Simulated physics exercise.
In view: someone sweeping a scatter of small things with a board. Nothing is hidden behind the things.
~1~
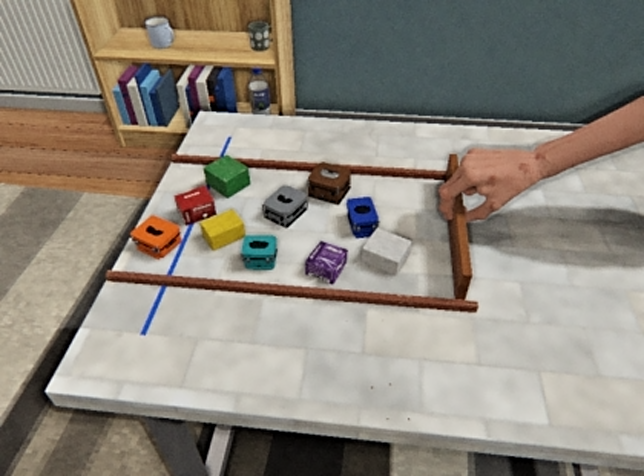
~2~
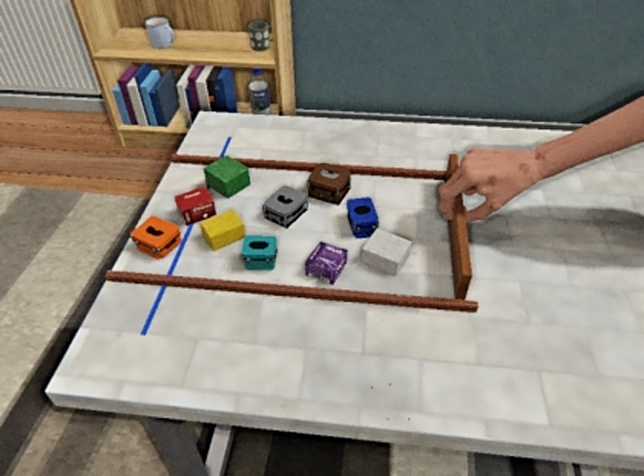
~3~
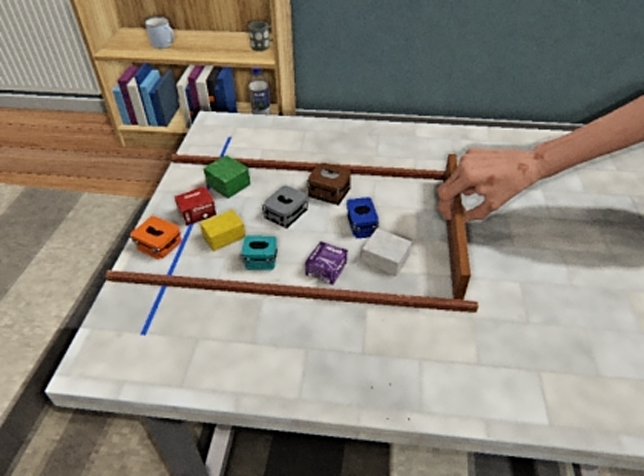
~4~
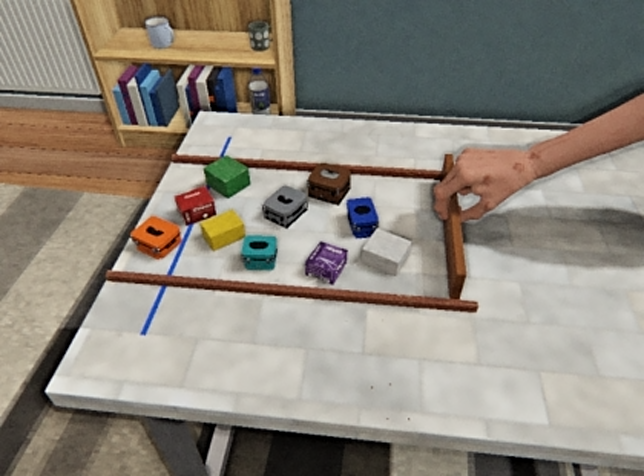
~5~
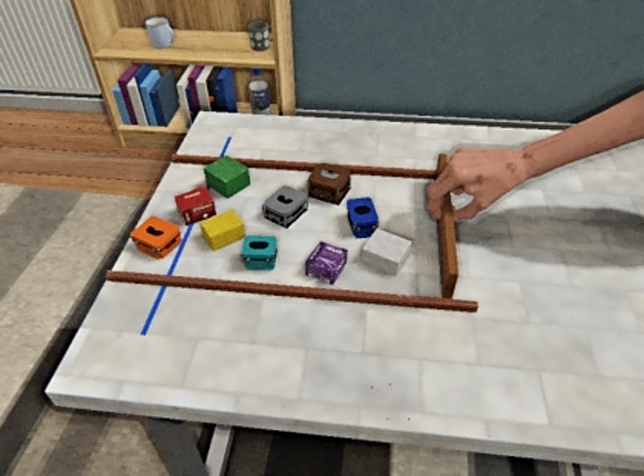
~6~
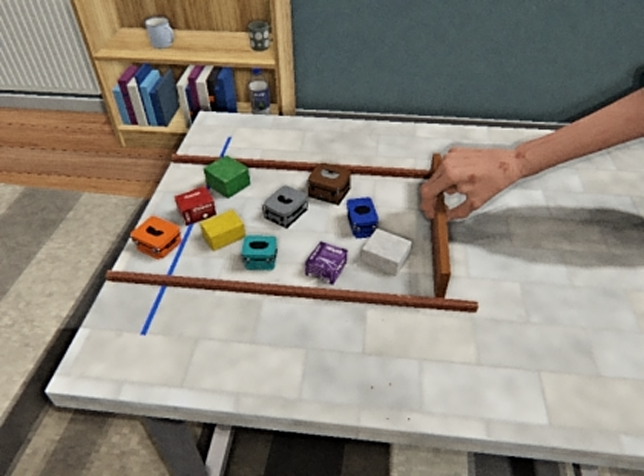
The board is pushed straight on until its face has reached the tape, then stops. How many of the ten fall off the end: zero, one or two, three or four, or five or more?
Outcome: The number that fall off is three or four.
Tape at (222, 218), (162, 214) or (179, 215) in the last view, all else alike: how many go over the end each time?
It would be 0, 7 and 7.
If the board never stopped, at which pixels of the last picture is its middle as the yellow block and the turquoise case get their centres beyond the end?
Its middle is around (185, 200) and around (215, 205).
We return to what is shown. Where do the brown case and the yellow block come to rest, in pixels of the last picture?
About (190, 176), and the other about (141, 223).
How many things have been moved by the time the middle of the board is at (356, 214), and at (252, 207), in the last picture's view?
First 3, then 10.
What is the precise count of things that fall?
Exactly 4.
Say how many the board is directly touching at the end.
The number is 3.
Soon after, none off yet; orange case at rest near (158, 238); red box at rest near (196, 206); green block at rest near (227, 177).
At rest, the number that fall off is three or four; fallen, turquoise case, green block, red box and orange case.
